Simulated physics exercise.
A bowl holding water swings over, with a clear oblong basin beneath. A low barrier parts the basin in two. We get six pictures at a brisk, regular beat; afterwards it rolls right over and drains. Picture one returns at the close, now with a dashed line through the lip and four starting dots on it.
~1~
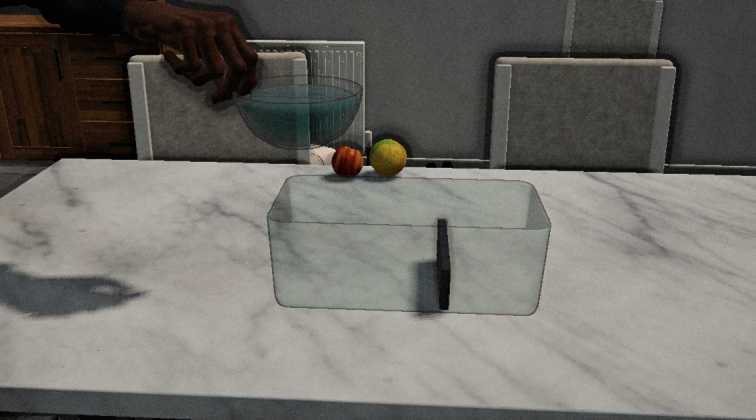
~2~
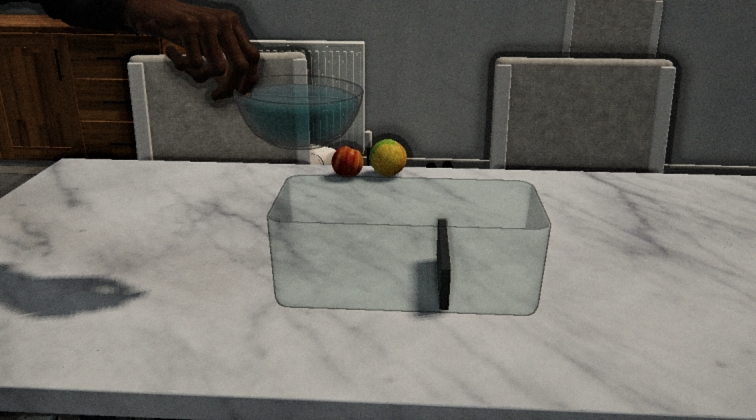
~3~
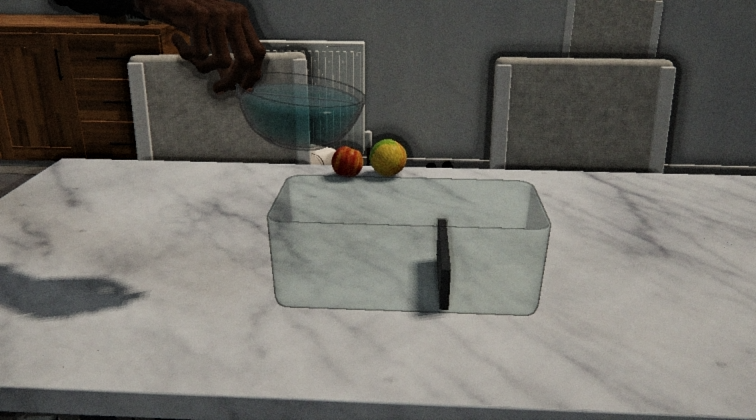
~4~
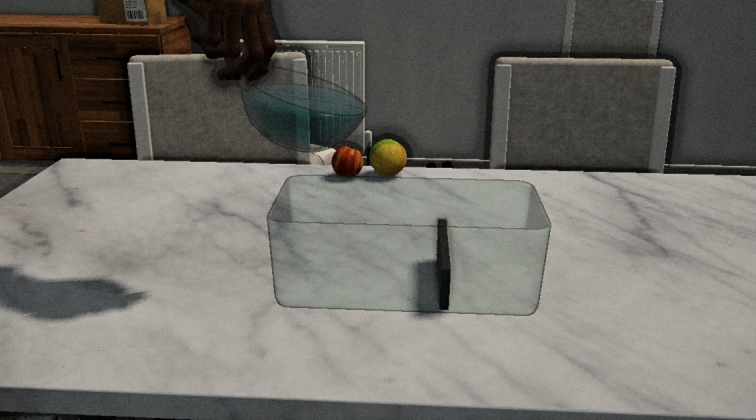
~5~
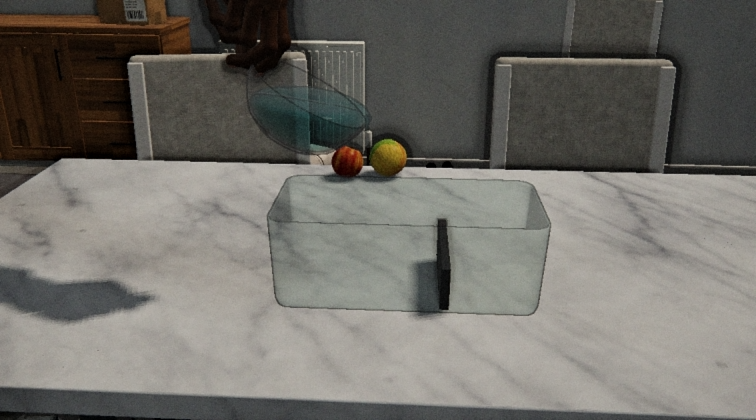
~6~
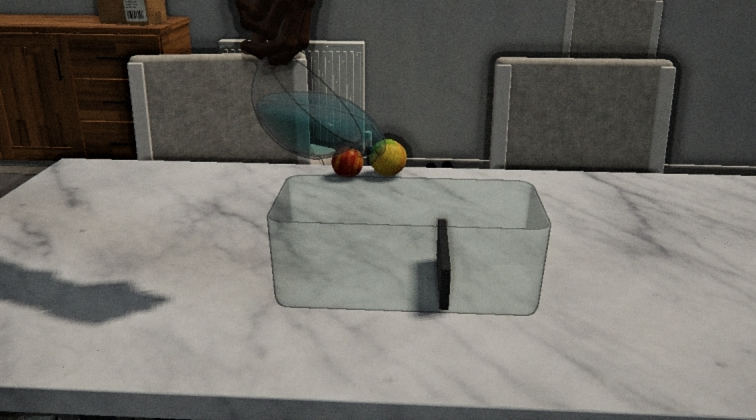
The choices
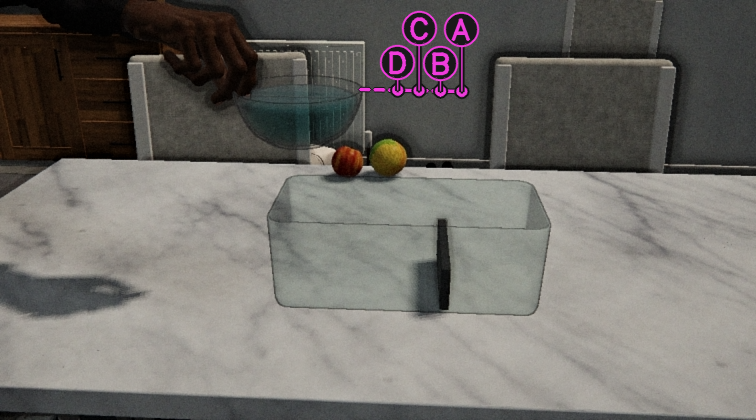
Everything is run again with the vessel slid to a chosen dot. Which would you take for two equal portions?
Dot C.
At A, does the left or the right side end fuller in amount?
The right one.
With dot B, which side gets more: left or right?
The right one.
On the marked copy, A at (461, 91); B at (440, 91); C at (419, 90); D at (397, 90).
With A, about 16 % ends left of the wall and 81 % right of it; 3 % is lost outside.
With B, about 29 % ends left of the wall and 68 % right of it.
With C, about 48 % ends left of the wall and 50 % right of it.
With D, about 74 % ends left of the wall and 20 % right of it; 7 % is lost outside.
